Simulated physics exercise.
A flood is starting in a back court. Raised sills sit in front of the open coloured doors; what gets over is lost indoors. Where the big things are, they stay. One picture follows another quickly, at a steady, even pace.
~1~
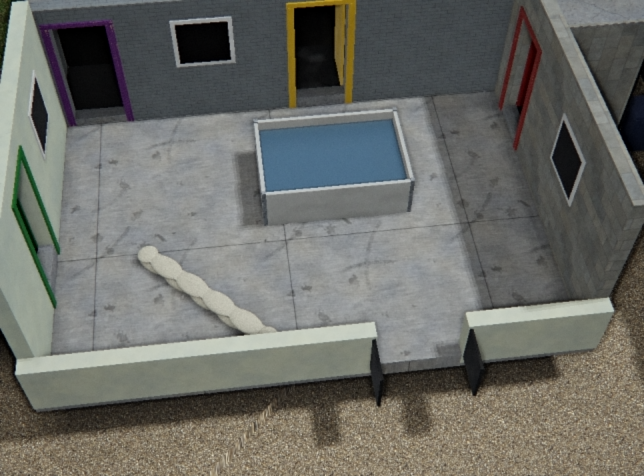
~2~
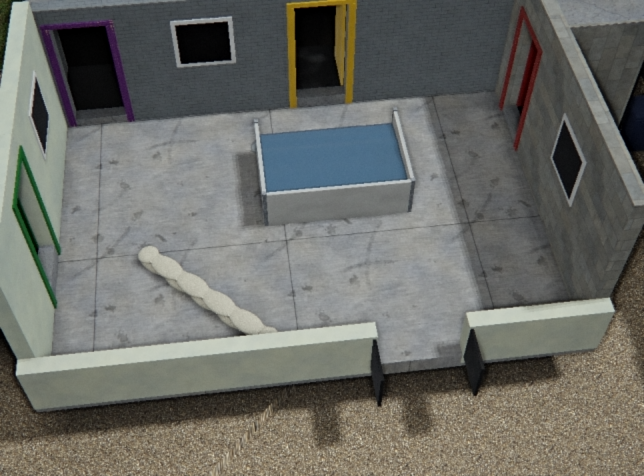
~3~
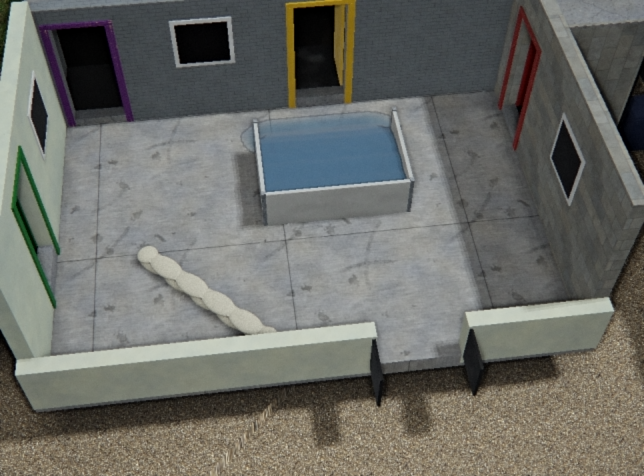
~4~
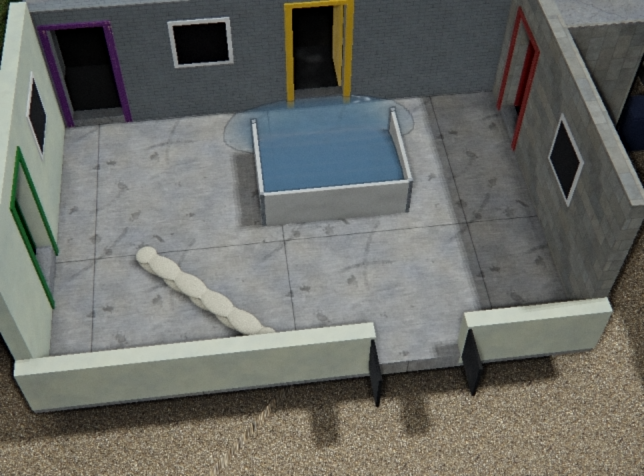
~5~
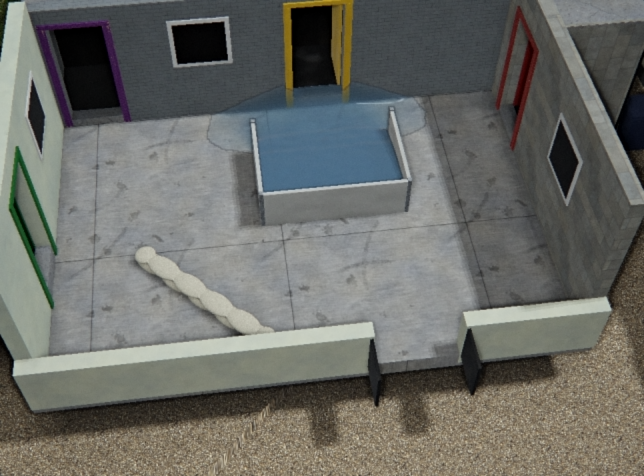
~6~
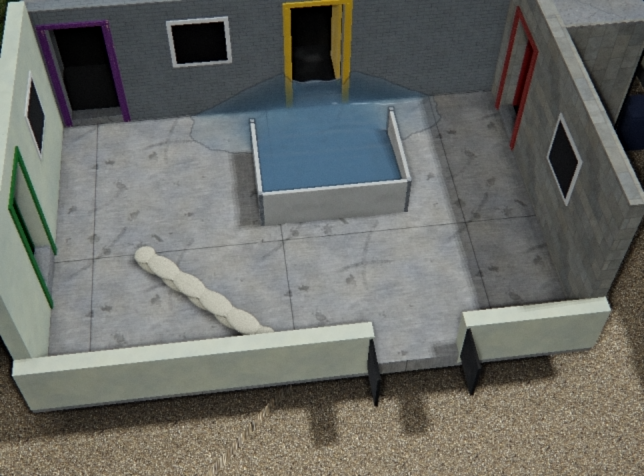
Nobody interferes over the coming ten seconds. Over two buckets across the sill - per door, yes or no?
Yellow door yes, purple door no, red door yes, green door no.
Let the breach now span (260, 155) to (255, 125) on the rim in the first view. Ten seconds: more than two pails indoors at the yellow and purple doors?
One by one: The yellow door is under, the purple door is over.
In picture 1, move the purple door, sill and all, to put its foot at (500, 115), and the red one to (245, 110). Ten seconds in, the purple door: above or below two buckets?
In this case the purple door gets beyond it.
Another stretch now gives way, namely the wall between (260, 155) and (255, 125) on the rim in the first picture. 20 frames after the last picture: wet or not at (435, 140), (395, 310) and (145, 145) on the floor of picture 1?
Point by point: Untouched, untouched and swamped.
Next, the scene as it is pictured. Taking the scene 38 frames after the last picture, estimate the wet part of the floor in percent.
Around 75 percent.
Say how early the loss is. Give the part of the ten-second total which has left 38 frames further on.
80 per cent.
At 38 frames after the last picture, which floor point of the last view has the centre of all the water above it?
Somewhere around (300, 207) in the last view.
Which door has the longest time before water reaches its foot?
That would be the green one.
A moment on, water covers 15 % of the floor; the yellow door far over two buckets in, the purple door not reached, the red door not reached, the green door not reached.
Next, water covers 30 % of the floor; the yellow door far over two buckets in, the purple door wet at the sill, nothing in, the red door under two buckets in, the green door not reached.
Then, water covers 50 % of the floor; the yellow door far over two buckets in, the purple door under two buckets in, the red door over two buckets in, the green door wet at the sill, nothing in.
Later, water covers 75 % of the floor; the yellow door far over two buckets in, the purple door under two buckets in, the red door over two buckets in, the green door wet at the sill, nothing in.
In the end, water covers 85 % of the floor; the yellow door far over two buckets in, the purple door under two buckets in, the red door over two buckets in, the green door wet at the sill, nothing in.
